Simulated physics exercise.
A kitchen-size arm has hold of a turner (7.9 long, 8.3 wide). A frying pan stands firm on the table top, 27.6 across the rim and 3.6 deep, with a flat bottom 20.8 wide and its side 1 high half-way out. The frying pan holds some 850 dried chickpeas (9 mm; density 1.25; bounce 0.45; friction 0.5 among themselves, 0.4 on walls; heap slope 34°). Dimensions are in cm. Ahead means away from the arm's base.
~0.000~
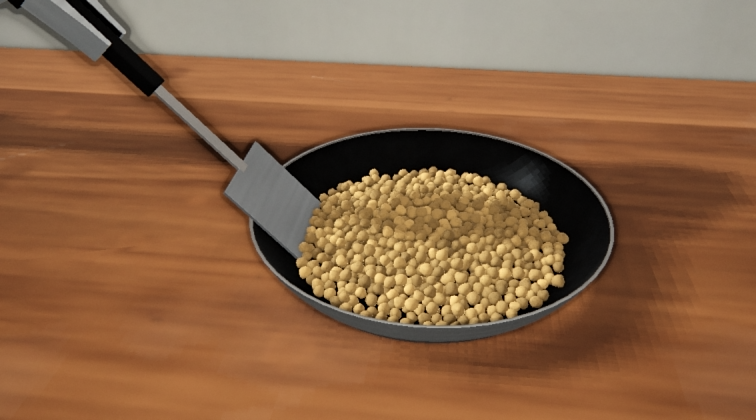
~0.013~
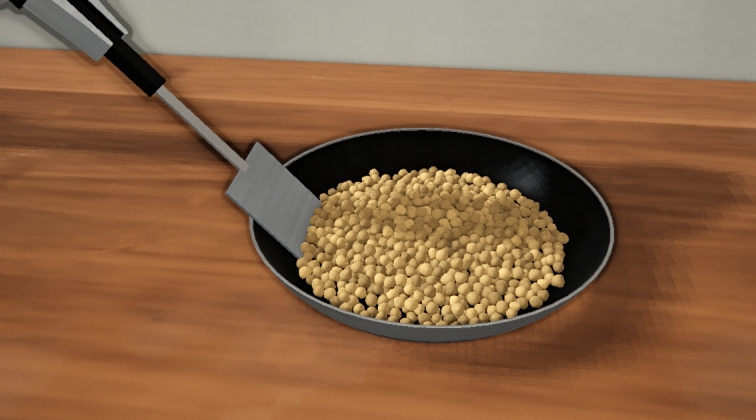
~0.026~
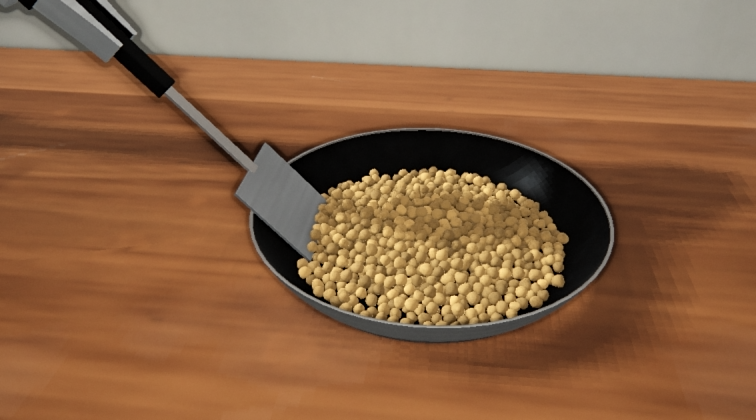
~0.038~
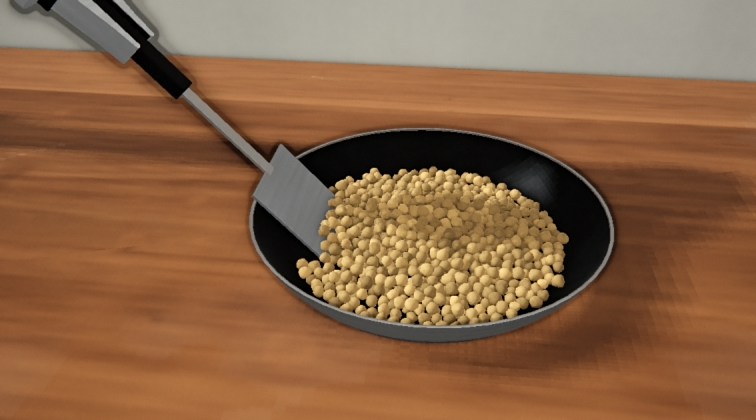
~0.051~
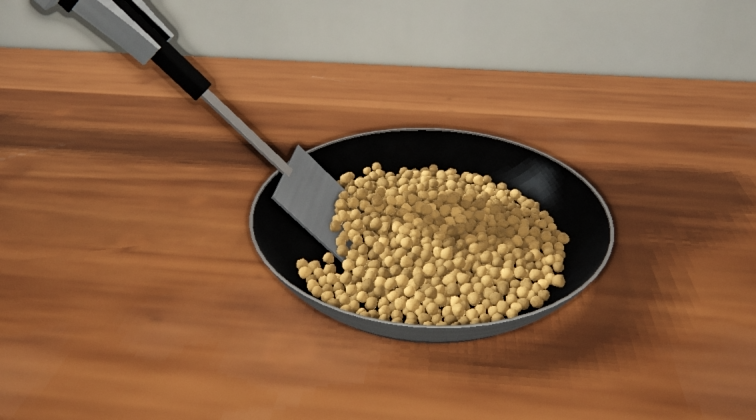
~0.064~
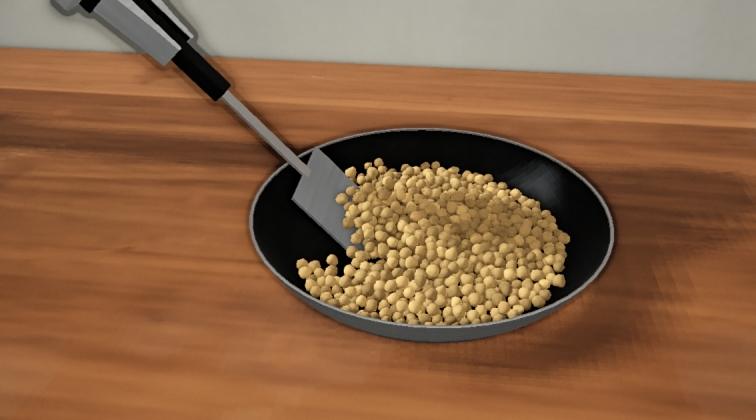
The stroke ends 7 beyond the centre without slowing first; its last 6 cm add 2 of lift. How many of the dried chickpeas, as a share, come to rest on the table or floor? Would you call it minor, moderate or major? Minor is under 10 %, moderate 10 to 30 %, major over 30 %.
I would call it moderate.
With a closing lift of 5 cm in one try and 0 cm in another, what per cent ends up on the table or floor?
15 and 5 %.
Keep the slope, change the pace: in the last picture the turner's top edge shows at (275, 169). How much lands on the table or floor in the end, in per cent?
That share would be about 0 percent.
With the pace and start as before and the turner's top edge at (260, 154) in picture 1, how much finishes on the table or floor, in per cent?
10 percent or so.
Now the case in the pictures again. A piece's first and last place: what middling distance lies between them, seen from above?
Near 4 cm, measured level.
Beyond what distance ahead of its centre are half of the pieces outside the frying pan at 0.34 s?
I'd say some 22 centimetres.
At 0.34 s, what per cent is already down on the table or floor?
Around 15 percent.
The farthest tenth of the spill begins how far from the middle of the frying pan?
Distance: Approx. 55 cm.
By 0.10 s, sloping 47°, highest piece 6 above the table; 848 in the frying pan.
By 0.13 s, sloping 47°, highest piece 7 above the table; 848 in the frying pan.
By 0.34 s, sloping 47°, highest piece 5 above the table; 731 in the frying pan, 112 on the table or floor, 5 on the blade or in flight.
By 1.39 s, sloping 47°, highest piece 4 above the table; 731 in the frying pan, 117 on the table or floor.
Final count, 731 in the frying pan, 117 on the table or floor. That is 14 % on the table or floor.
